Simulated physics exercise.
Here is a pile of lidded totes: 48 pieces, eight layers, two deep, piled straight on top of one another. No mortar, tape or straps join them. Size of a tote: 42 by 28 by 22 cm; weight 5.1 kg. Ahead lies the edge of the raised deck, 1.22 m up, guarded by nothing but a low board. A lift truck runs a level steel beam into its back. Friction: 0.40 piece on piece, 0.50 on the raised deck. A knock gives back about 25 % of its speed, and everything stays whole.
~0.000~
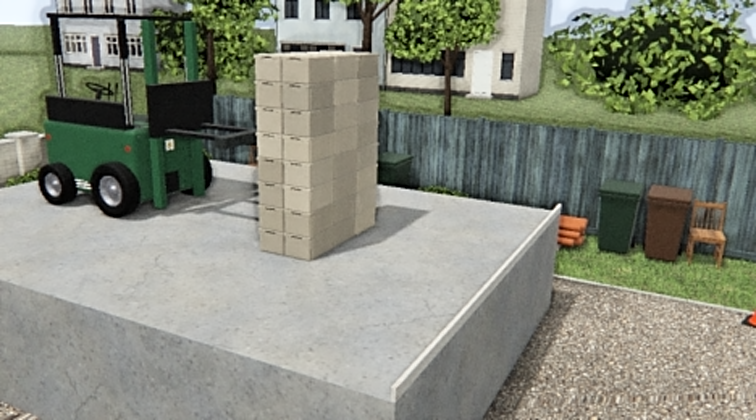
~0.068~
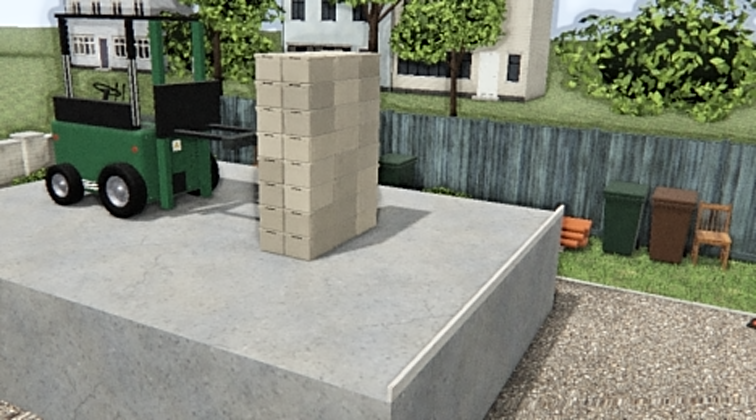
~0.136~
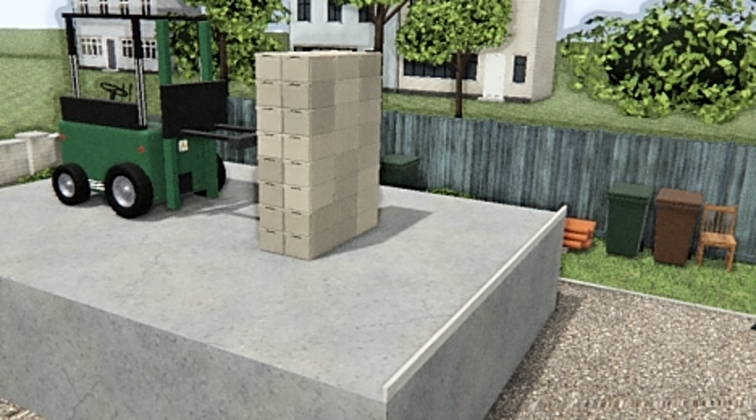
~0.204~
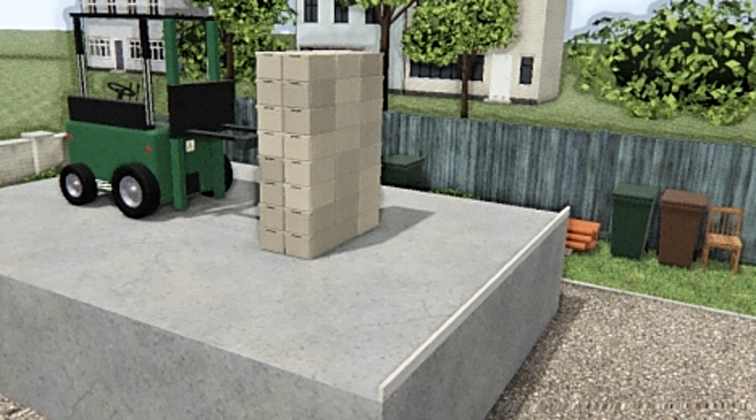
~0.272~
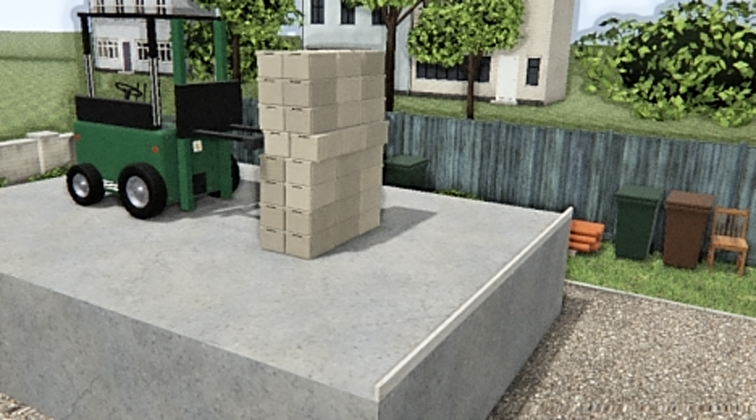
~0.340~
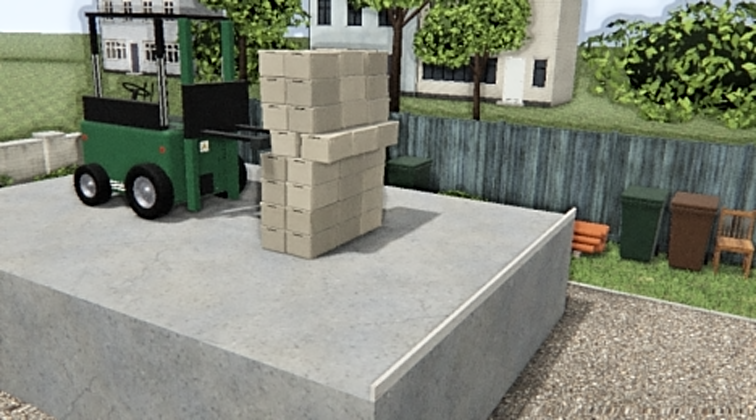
Green forklift edging towards a tall stack of beige boxes on a concrete platform, then pushing a middle layer out to the right.
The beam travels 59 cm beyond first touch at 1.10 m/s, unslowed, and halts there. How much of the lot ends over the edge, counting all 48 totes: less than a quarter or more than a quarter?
It comes to under a quarter.
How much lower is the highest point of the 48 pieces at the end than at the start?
Roughly 55 cm.
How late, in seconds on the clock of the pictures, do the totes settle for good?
At about 3.5 s.
By 0.62 s, none of the 48 totes over the edge, 38 disturbed.
When it is over (3.8 s), 2 of the 48 totes over the edge. That is 4 per cent.
